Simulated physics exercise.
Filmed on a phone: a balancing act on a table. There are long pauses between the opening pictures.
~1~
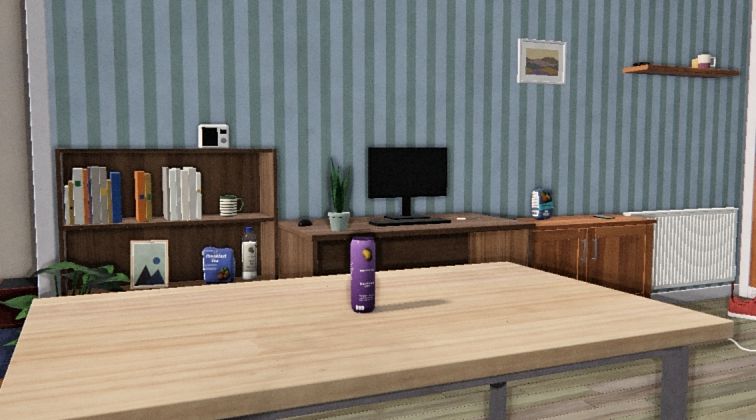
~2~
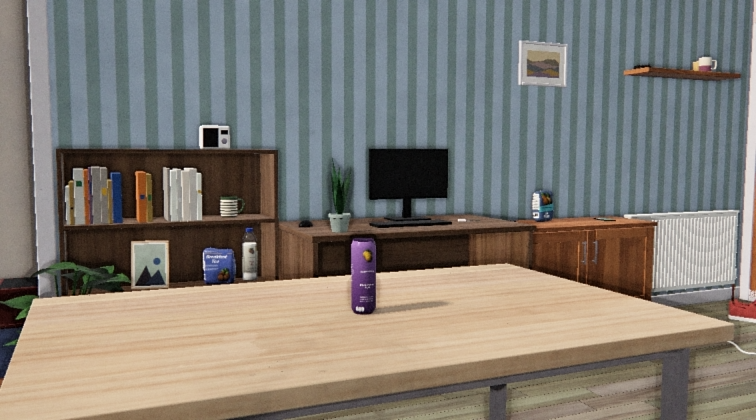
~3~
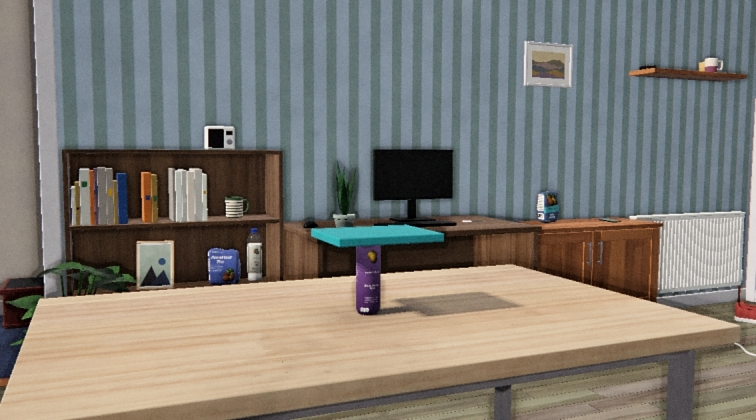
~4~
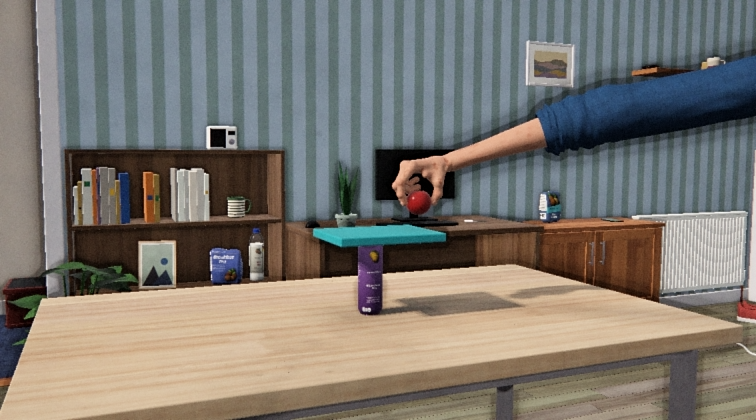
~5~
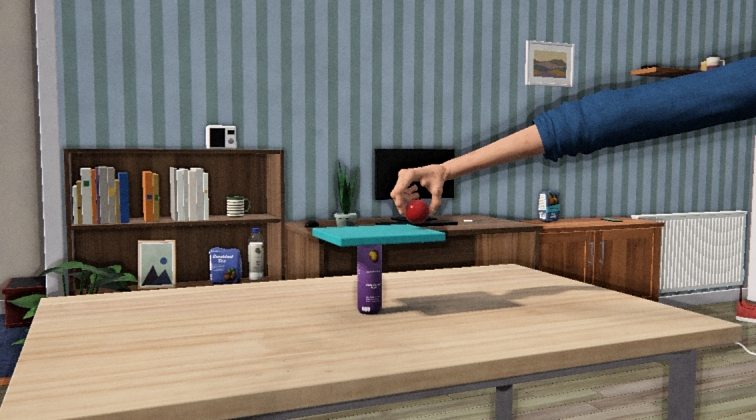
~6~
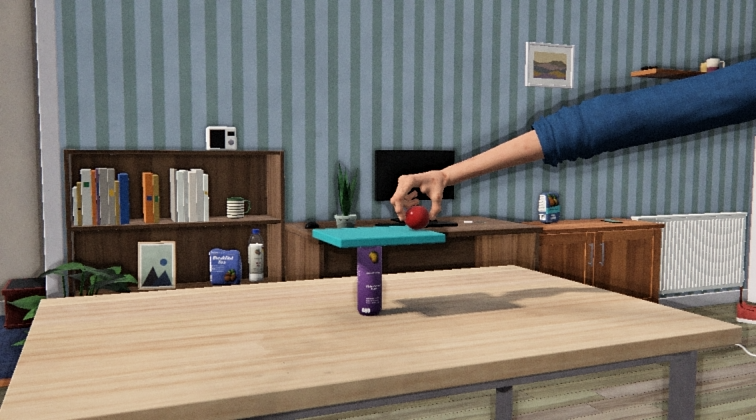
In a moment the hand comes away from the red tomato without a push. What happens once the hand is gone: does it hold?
In the end the stack comes apart.
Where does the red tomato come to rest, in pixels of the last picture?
Around (419, 296).
Then, 0.40 s on from there, red tomato now fallen; turquoise lid turned 73° from how it was put.
Then, 0.50 s on from there, turquoise lid now fallen.
Then, 0.60 s on from there, things are still on the move.
Then, 0.80 s on from there, red tomato resting near (421, 297).
In the end, fallen, turquoise lid and red tomato; purple can unmoved. At the end, from the last picture's camera, red tomato near (419, 297). The stack gives way.
